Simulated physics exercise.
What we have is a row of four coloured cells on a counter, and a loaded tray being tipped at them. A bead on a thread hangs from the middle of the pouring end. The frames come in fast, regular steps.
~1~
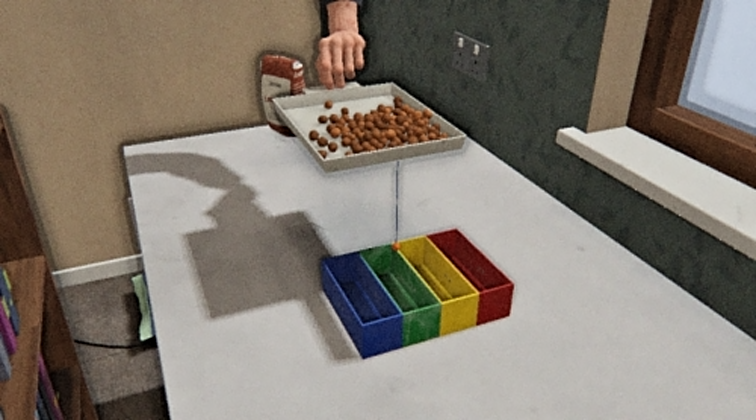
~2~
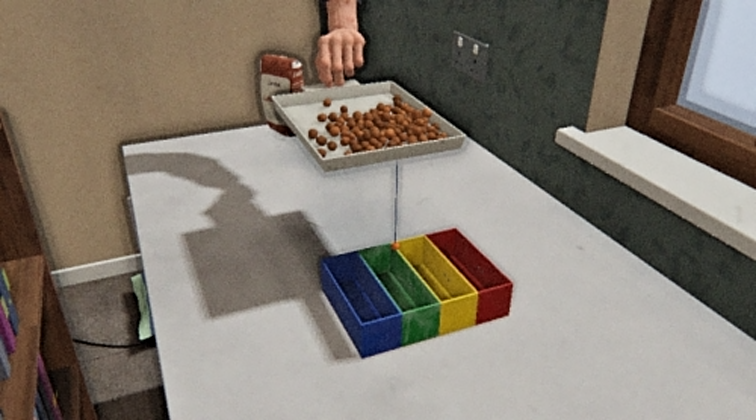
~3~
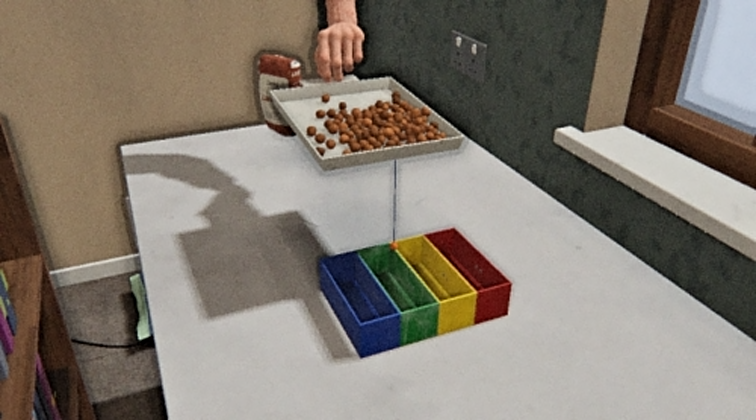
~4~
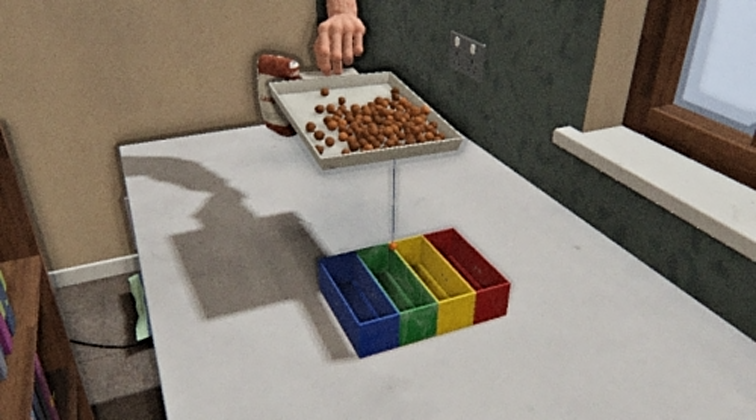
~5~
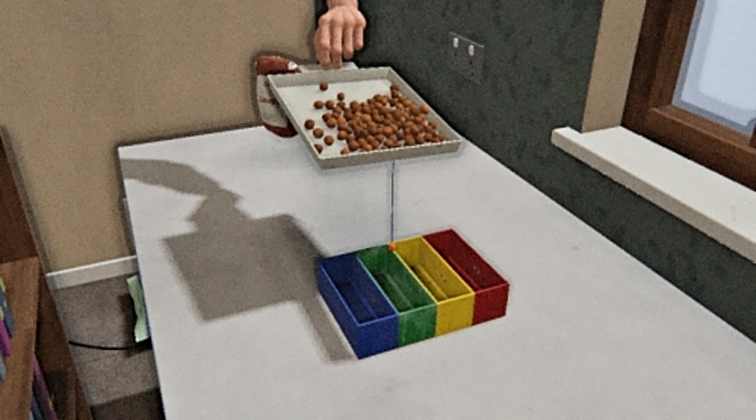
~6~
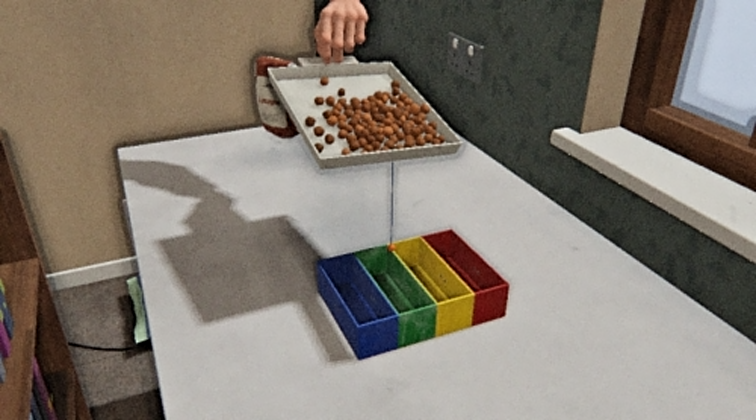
On a pale counter in a room corner, a hand holds a tray of round brown hazelnuts above a row of blue, green, yellow and red cells, a thread hanging from its near edge. The hand rises slightly, lifting the back of the tray so it tilts gradually forward, while the cells stay still.
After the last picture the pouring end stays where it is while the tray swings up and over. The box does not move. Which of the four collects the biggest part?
The red one ends fullest.
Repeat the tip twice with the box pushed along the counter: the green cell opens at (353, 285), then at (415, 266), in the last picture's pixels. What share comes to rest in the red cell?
In turn 30 and 20 in a hundred.
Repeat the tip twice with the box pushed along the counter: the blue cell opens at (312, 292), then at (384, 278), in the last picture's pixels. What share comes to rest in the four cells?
The first gives 30 %, the second 100 %.
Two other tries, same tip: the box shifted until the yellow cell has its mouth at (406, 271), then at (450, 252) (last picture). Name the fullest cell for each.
The first try: The red cell. The second: Yellow.
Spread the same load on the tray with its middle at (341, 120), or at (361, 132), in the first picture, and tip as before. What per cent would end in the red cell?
First some 50, then 40 per cent.
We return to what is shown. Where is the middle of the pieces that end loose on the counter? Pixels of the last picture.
Roughly at (526, 295).
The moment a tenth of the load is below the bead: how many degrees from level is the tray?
At about 85°.
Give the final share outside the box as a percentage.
Close to 10 per cent.
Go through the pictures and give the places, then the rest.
In the first frame, corners of the pouring end near (326, 159) and (462, 135), level; middle of the load near (391, 130), hazelnuts; bead on its thread near (396, 247); blue cell near (382, 333); green cell near (422, 322); yellow cell near (459, 312); red cell near (495, 302).
In the second frame, corners of the pouring end near (325, 158) and (462, 135), level; middle of the load near (390, 129).
In the third frame, corners of the pouring end near (324, 157) and (460, 135), tipped barely, lowest at the right corner; middle of the load near (389, 127).
In the fourth frame, corners of the pouring end near (323, 156) and (460, 137), tipped a little, lowest at the right corner; middle of the load near (388, 126).
In the fifth frame, corners of the pouring end near (323, 156) and (459, 139), tipped a little, lowest at the right corner; middle of the load near (387, 125).
In the sixth frame, corners of the pouring end near (323, 156) and (459, 141), tipped a little, lowest at the right corner; middle of the load near (388, 124); blue cell near (378, 334); green cell near (417, 323); yellow cell near (455, 312); red cell near (490, 302).
Shortly afterwards, tray tipped steeply; all but a few on the tray; only a few in the red cell; only a few falling or outside the box.
Next, tray tipped right over; near half on the tray; a little in the red cell; a little in the yellow cell; only a few in the green cell; near a quarter falling or outside the box.
Some moments later, tray tipped past a quarter turn; near half in the red cell; near a quarter in the yellow cell; a little in the green cell; only a few in the blue cell; a little falling or outside the box.
In the end, tray tipped past a quarter turn; near half in the red cell; near a quarter in the yellow cell; a little in the green cell; only a few in the blue cell; a little outside the box.
